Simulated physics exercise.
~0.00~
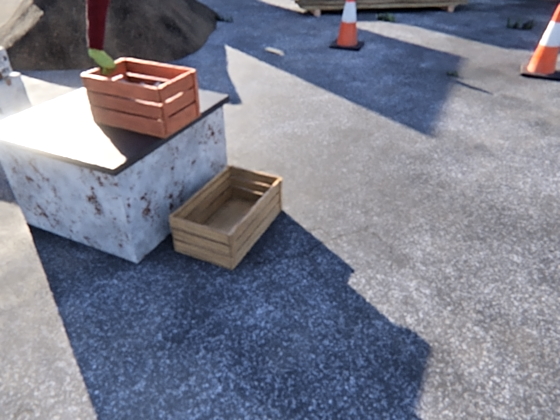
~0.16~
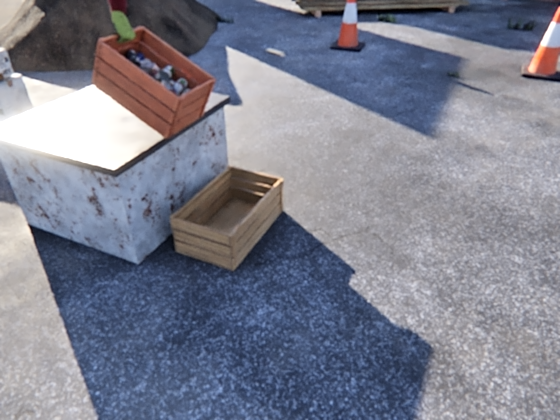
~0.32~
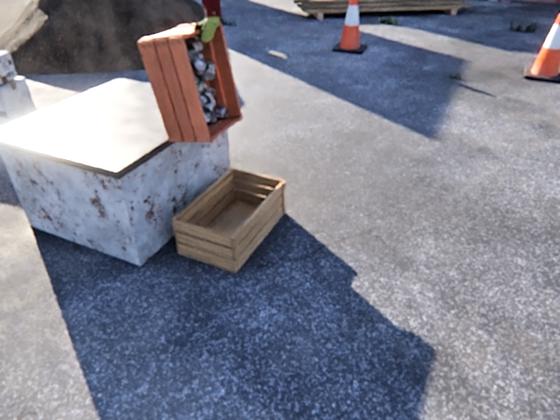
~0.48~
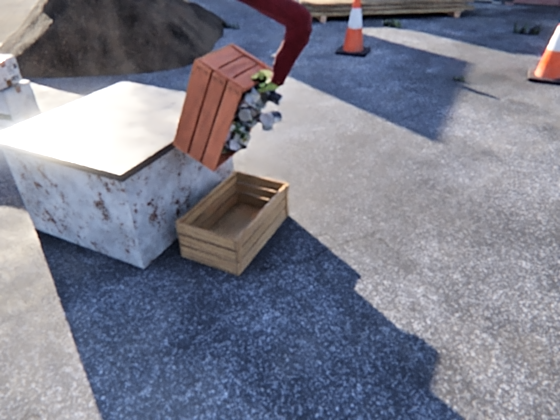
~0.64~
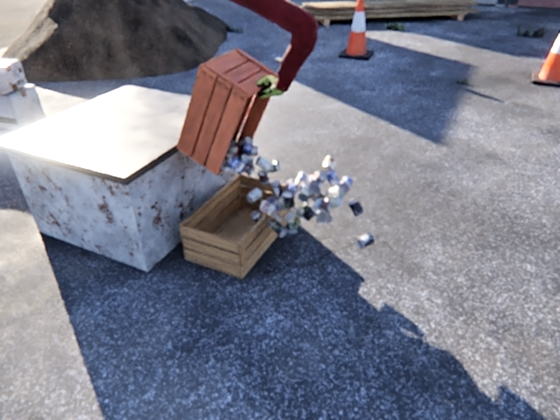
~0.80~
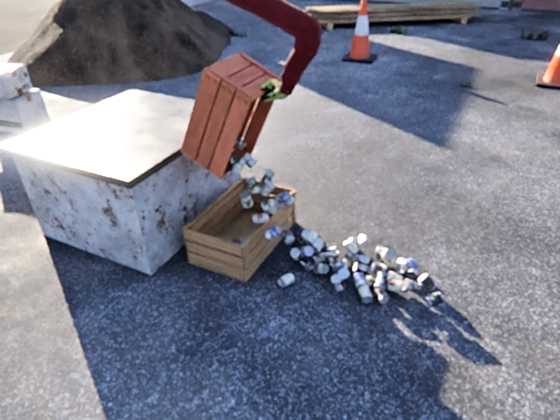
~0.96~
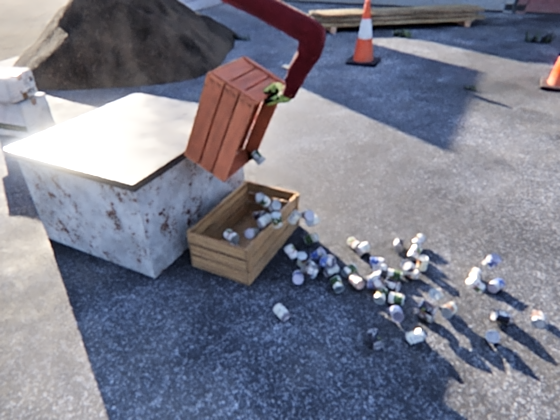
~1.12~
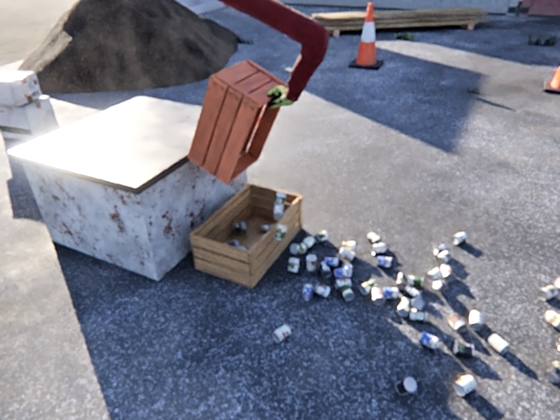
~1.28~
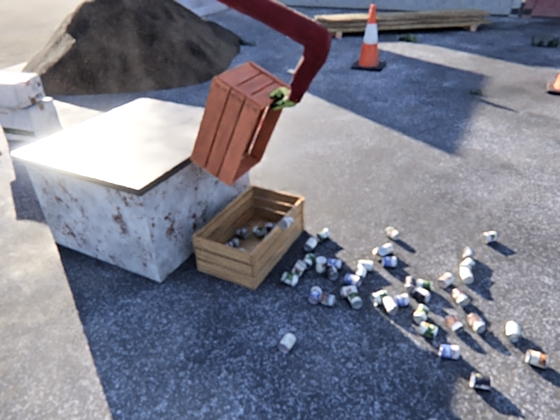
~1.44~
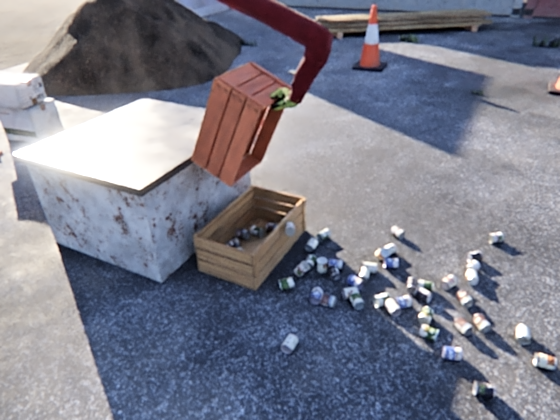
In the video, a dark red arm tips an orange crate off a weathered white bench above an empty wooden crate, spilling small tins to the right. A few land inside, while most scatter and roll across the pavement beyond, and the orange crate stays tilted overhead.
